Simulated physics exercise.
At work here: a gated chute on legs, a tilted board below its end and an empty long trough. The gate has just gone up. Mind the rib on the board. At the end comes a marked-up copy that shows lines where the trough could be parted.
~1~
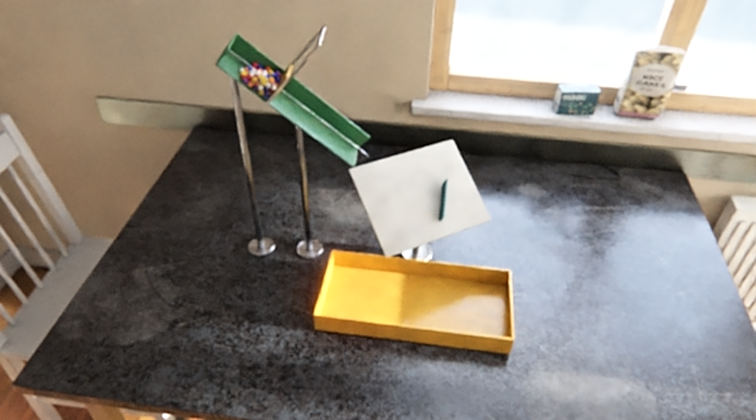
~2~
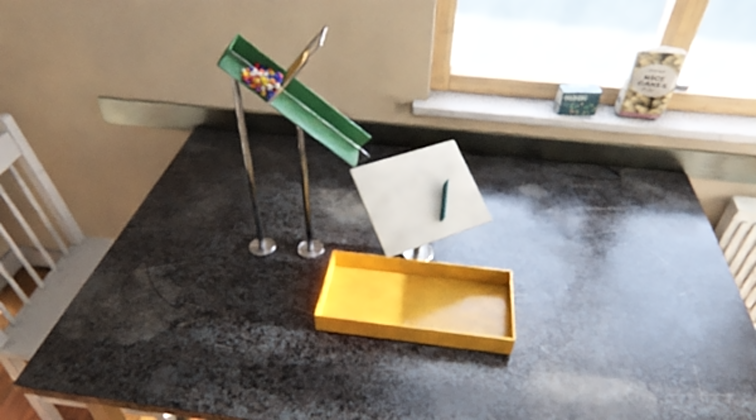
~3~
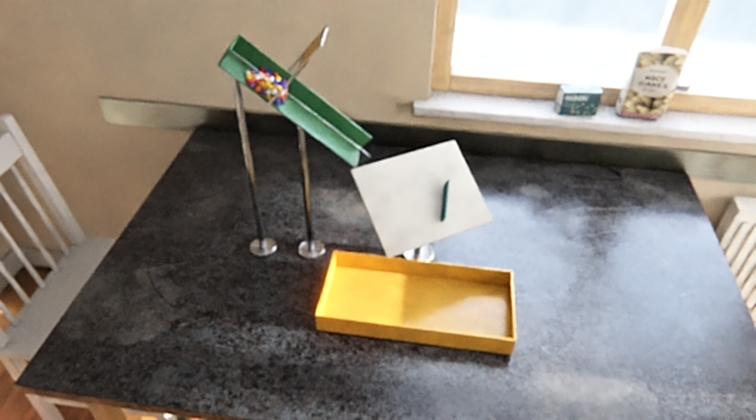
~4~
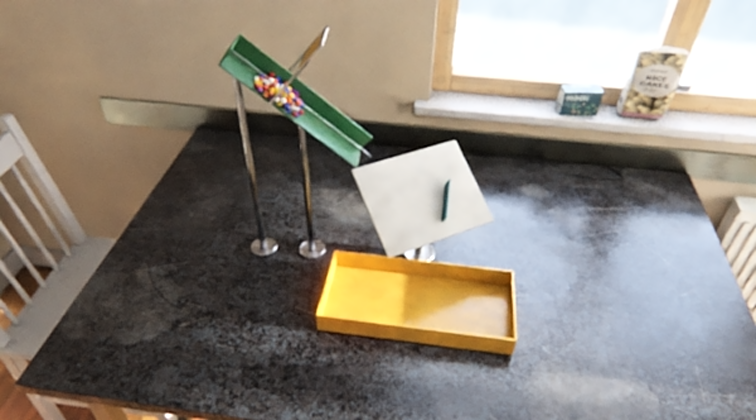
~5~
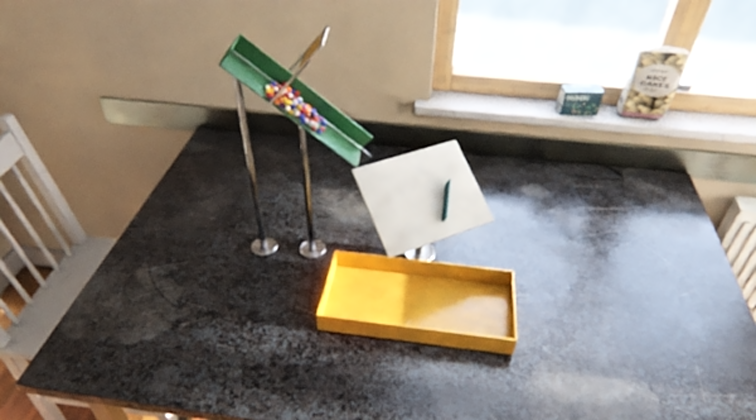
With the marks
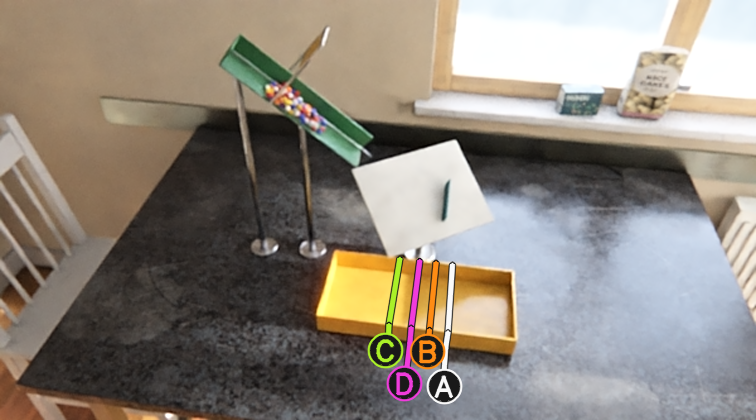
On a dark tabletop by a window, colourful beads sliding partway down a raised green chute above a tilted white board and empty yellow tray.
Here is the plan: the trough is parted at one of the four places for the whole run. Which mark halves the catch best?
A.
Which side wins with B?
The right side.
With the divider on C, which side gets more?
The right side.
On the marked copy, line A crosses the front rim at (448, 331); line B crosses the front rim at (429, 329); line C crosses the front rim at (389, 324); line D crosses the front rim at (411, 326).
For line A, of what is caught, close to a third on the left of the divider, close to two thirds on the right.
For line B, of what is caught, a small share on the left of the divider, all but a few on the right.
For line C, of what is caught, none at all on the left of the divider, the whole lot on the right.
For line D, of what is caught, none at all on the left of the divider, the whole lot on the right.
